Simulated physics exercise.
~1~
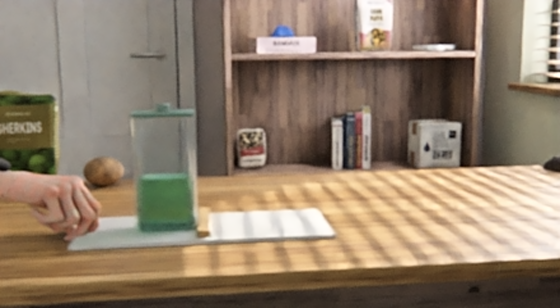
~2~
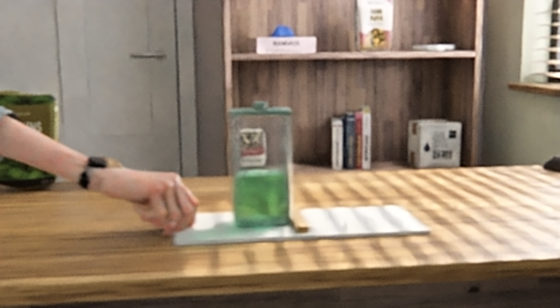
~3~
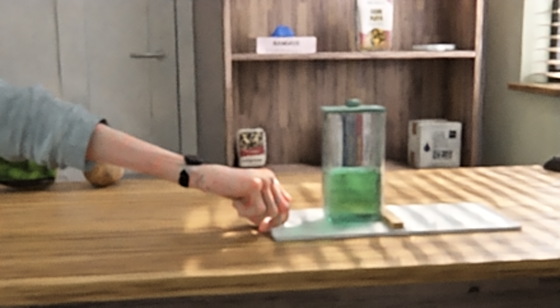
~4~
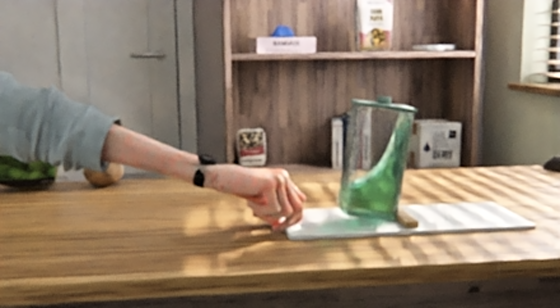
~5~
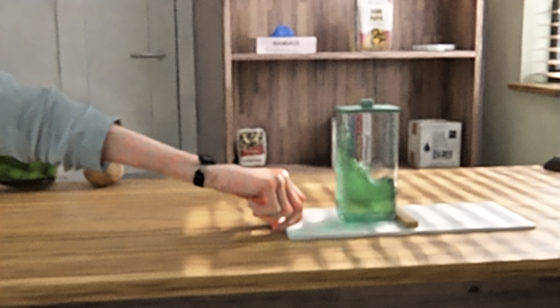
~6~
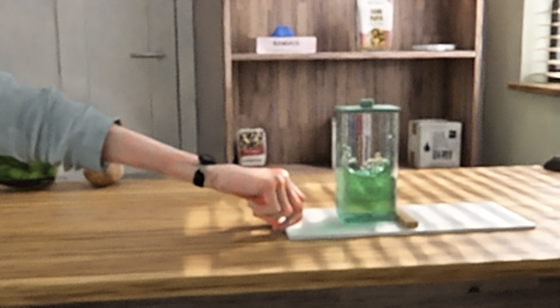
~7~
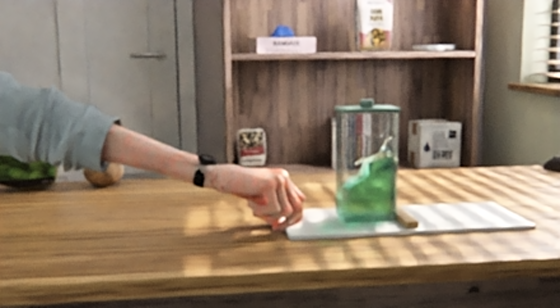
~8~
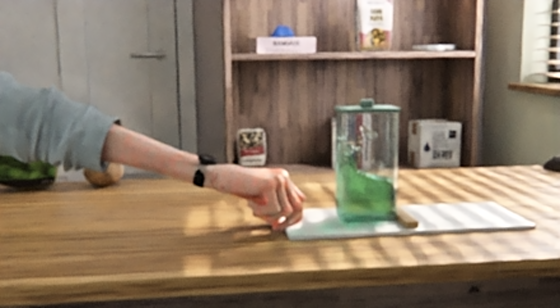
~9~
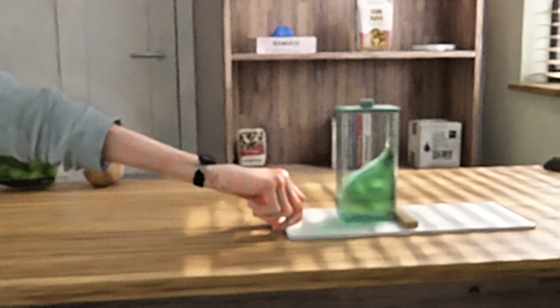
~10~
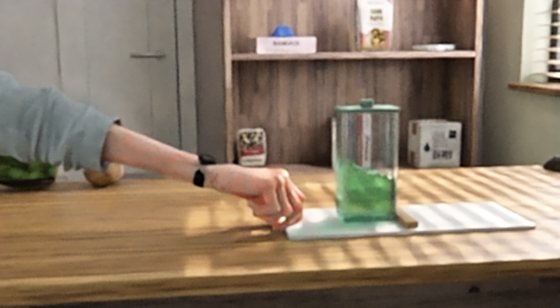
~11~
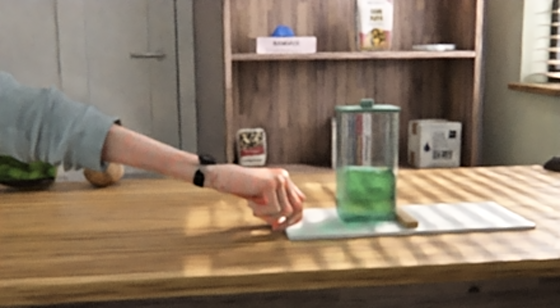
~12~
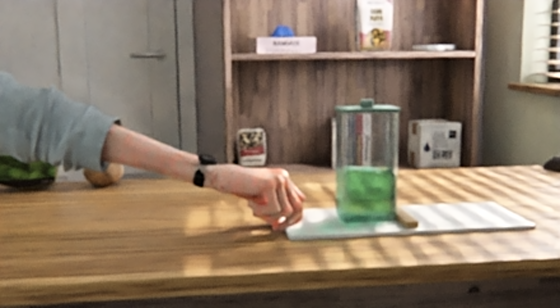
A hand slides a board right and stops; the canister of green liquid tips, then settles upright.
